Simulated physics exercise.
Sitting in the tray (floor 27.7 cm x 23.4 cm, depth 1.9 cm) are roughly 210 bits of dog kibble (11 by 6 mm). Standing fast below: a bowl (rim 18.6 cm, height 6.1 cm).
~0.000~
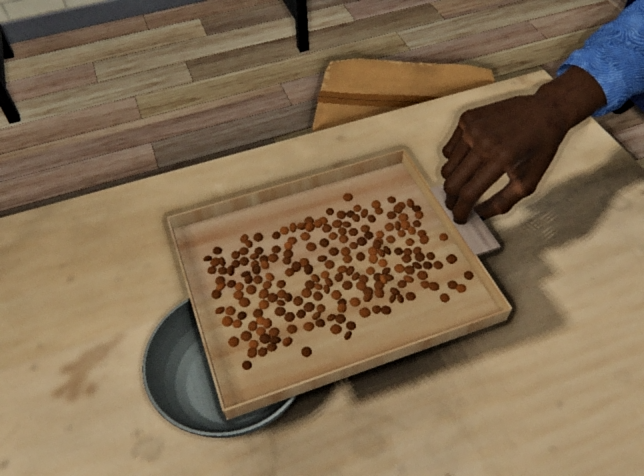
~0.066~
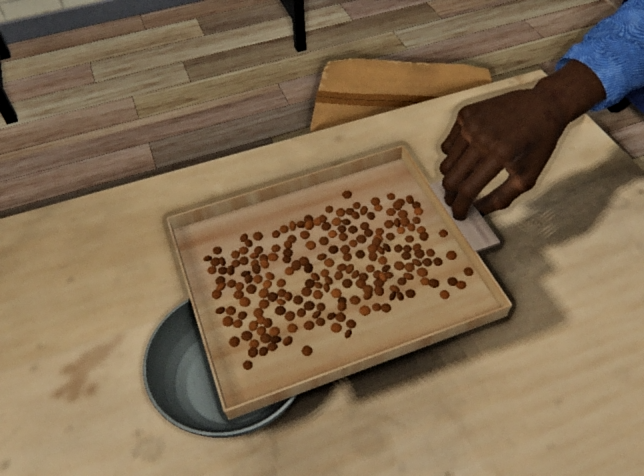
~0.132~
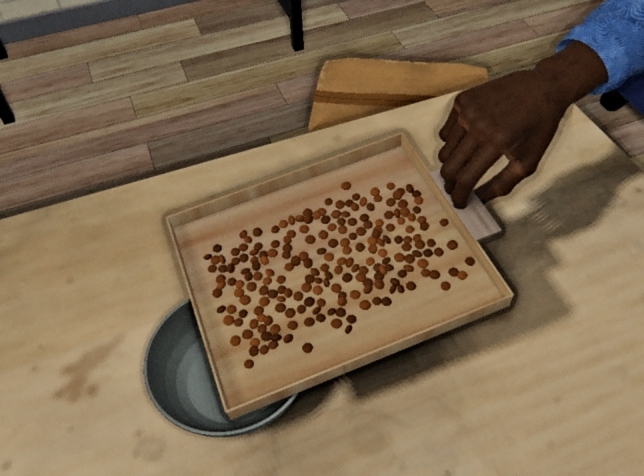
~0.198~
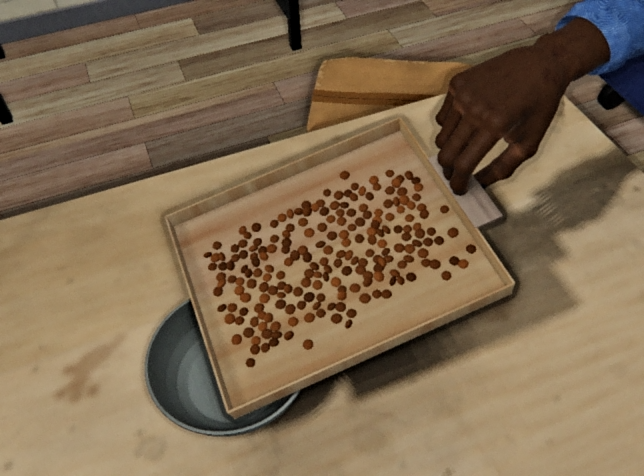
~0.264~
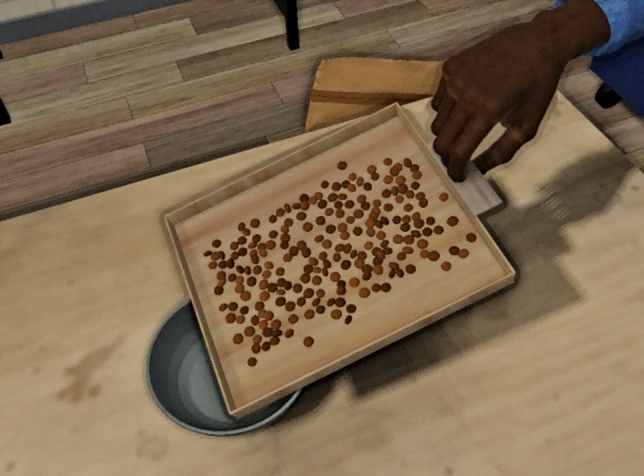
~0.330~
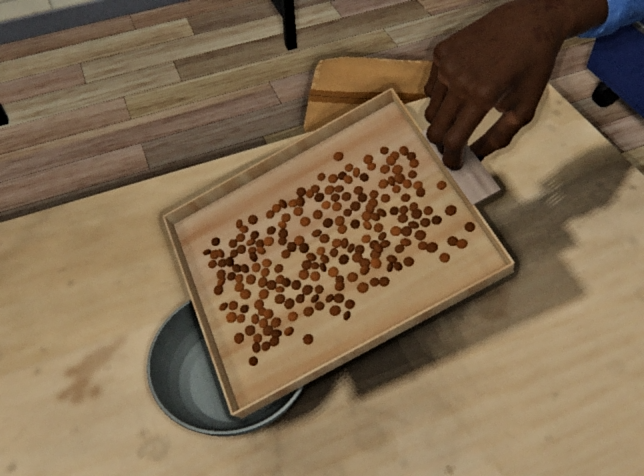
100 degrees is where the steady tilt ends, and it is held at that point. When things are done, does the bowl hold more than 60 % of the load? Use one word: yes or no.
No.
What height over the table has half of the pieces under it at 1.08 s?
That height is around 18 cm above the table.
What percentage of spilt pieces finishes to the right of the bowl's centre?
Share of spill: Approx. 20 %.
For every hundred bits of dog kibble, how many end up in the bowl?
It comes to roughly 45 per cent.
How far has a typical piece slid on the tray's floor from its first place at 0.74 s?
My guess would be some 8 cm.
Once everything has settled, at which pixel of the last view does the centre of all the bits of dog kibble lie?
Roughly at pixel (244, 427).
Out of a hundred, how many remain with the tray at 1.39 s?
I'd say around 55 in a hundred.
After 0.74 s, tilt 48 degrees; tray 100 %; middle of all pieces on or above the table near (252, 288).
Then, at 1.08 s, tilt 72 degrees; bowl 5 %, outside 15 %, tray 70 %, in the air 10 %; middle of all pieces on or above the table near (211, 371).
After 1.39 s, tilt 94 degrees; bowl 10 %, outside 30 %, tray 55 %, in the air 5 %; middle of all pieces on or above the table near (209, 395).
After 1.69 s, tilt 100 degrees; bowl 30 %, outside 45 %, tray 15 %, in the air 10 %; middle of all pieces on or above the table near (210, 432).
At rest (2.7 s), bowl 45 %, outside 55 %.
